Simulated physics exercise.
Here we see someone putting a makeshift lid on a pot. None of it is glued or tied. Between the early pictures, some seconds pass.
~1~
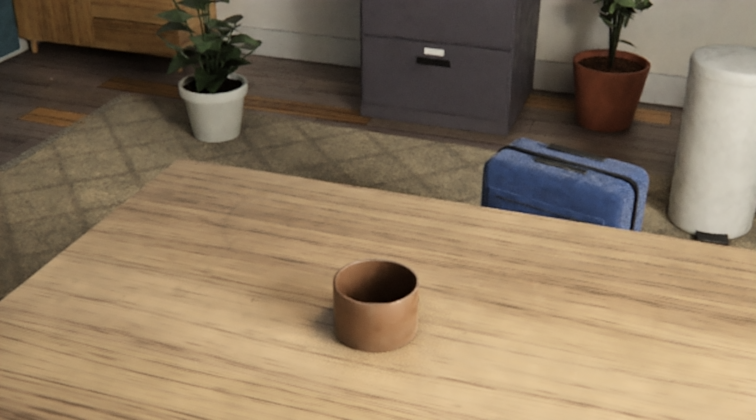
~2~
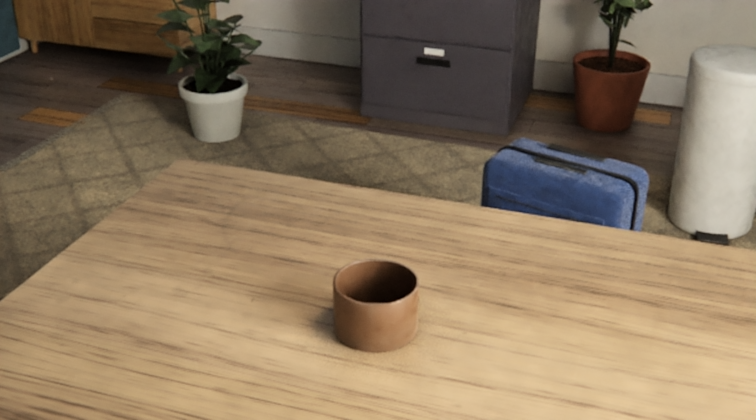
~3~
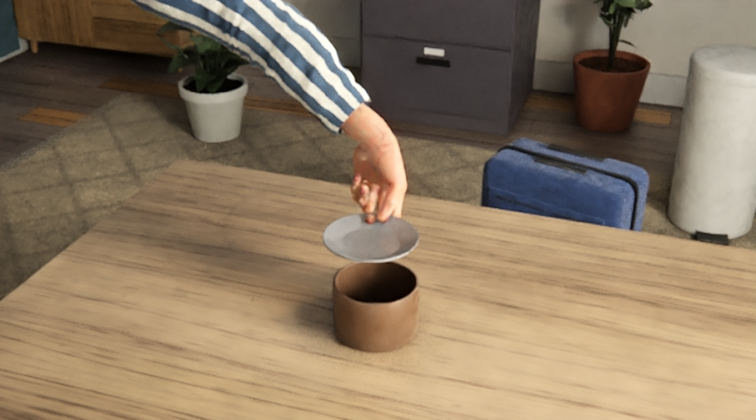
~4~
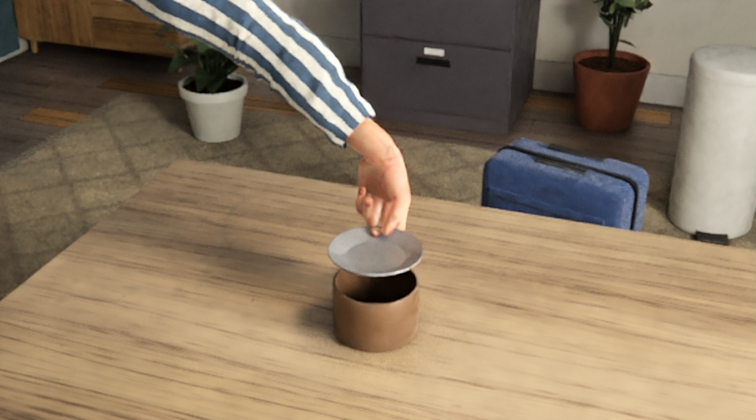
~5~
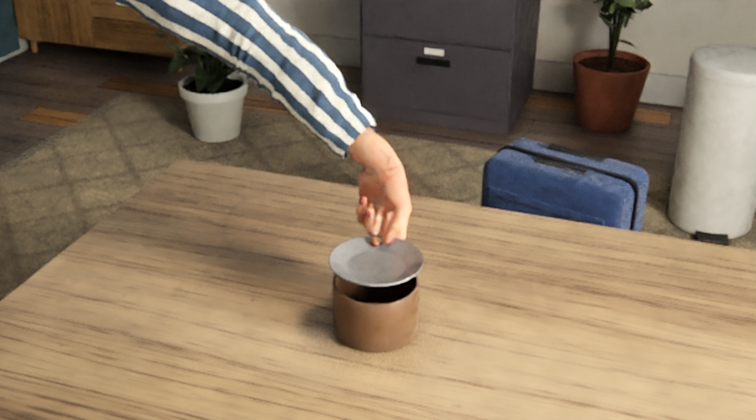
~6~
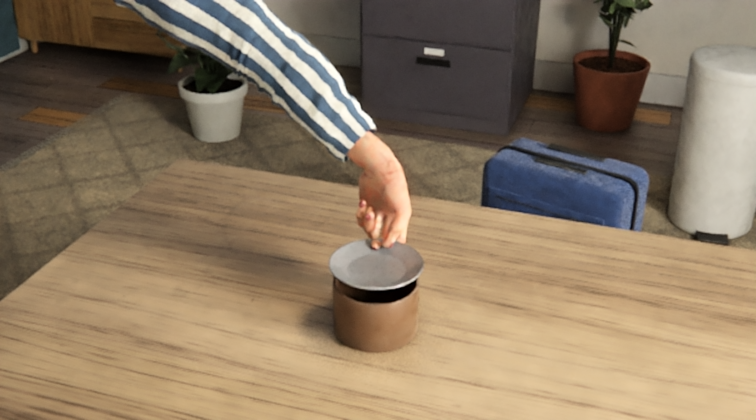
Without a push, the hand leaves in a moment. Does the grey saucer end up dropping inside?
No, it stays on top.
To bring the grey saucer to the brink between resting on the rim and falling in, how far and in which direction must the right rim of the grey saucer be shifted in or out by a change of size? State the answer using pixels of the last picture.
8 px or so, leftward.
Then, 0.10 s later than the last frame, grey saucer moving near (376, 276).
When it is over, the grey saucer rests on the rim, near (376, 276).
